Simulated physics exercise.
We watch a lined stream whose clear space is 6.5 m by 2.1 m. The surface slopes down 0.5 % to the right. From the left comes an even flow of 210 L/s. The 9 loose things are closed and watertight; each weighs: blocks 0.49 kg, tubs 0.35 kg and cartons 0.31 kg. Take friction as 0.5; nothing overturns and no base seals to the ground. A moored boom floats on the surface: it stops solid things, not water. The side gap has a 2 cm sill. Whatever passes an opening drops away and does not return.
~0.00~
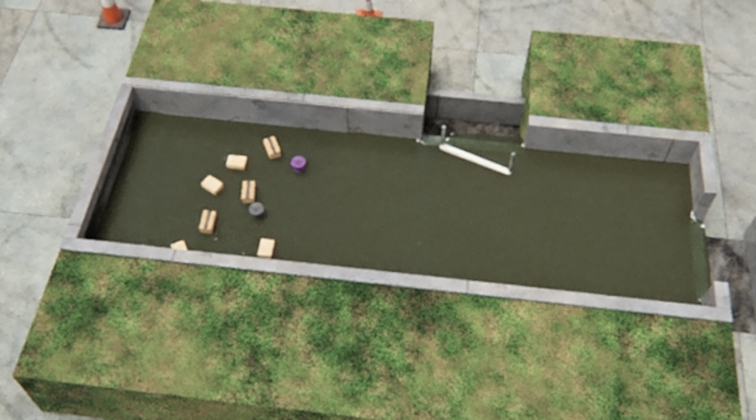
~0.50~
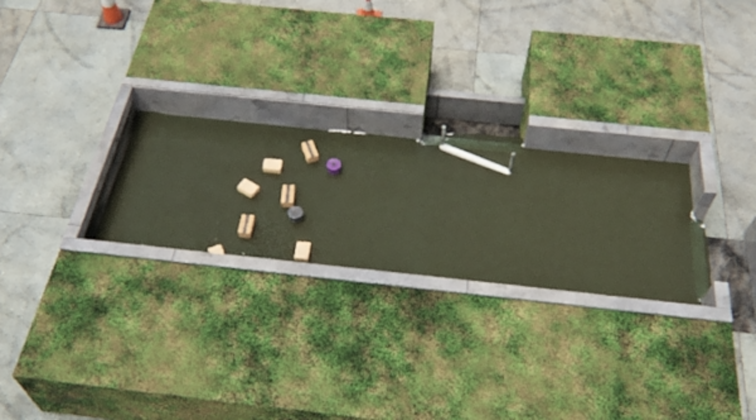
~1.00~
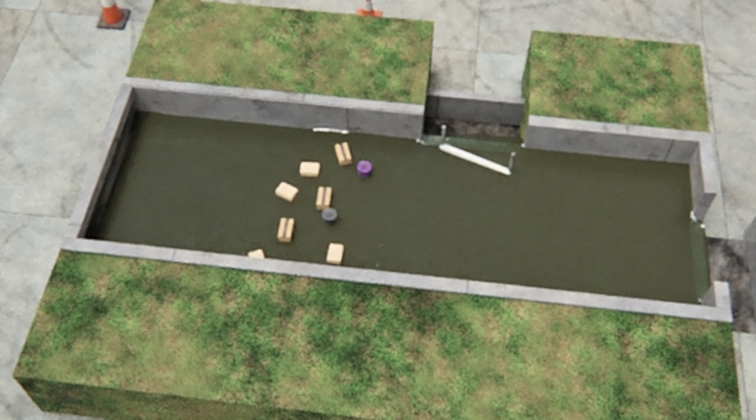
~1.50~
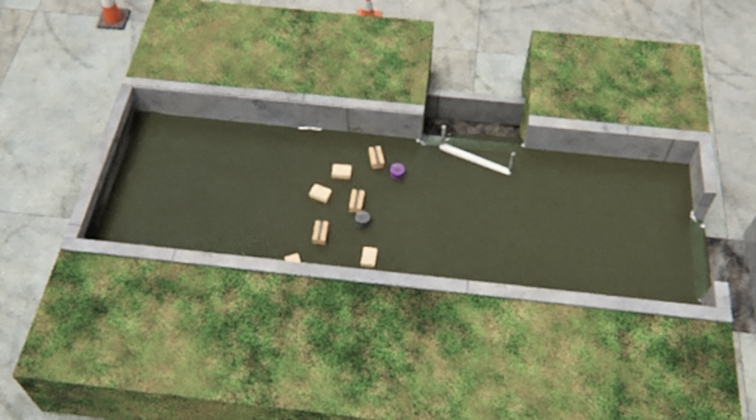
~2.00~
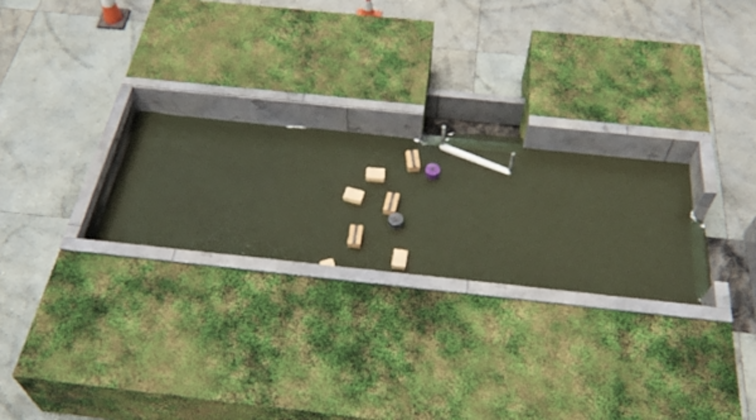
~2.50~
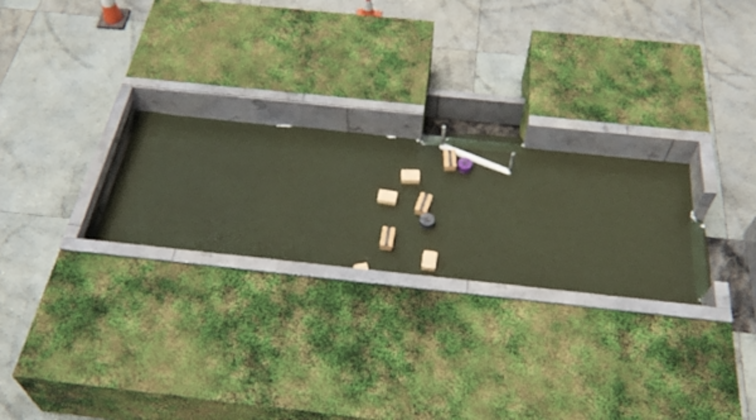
A loose cluster of tan cartons and two small tubs, one purple and one gray, drifted steadily rightward along the murky, walled channel, until the purple tub was beside the white floating boom.
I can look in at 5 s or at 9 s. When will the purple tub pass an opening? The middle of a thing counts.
It leaves after the second time or never.
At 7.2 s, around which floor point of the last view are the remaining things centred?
At about (589, 229).
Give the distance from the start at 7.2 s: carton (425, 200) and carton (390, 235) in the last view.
In that order: 400 cm, 450 cm.
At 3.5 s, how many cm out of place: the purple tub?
About 200 cm.
After 3.5 s the purple tub is near (494, 170), 2.2 m from its start, afloat; 0 of 9 are out; 9 afloat.
After 7.2 s the purple tub is near (577, 174), 3.2 m from its start, afloat; 0 of 9 are out; 9 afloat.
After 12.0 s the purple tub has gone out (at 11.1 s); 7 of 9 are out; 2 afloat.
After 16.0 s the purple tub has gone out (at 11.1 s); 8 of 9 are out; 1 afloat.
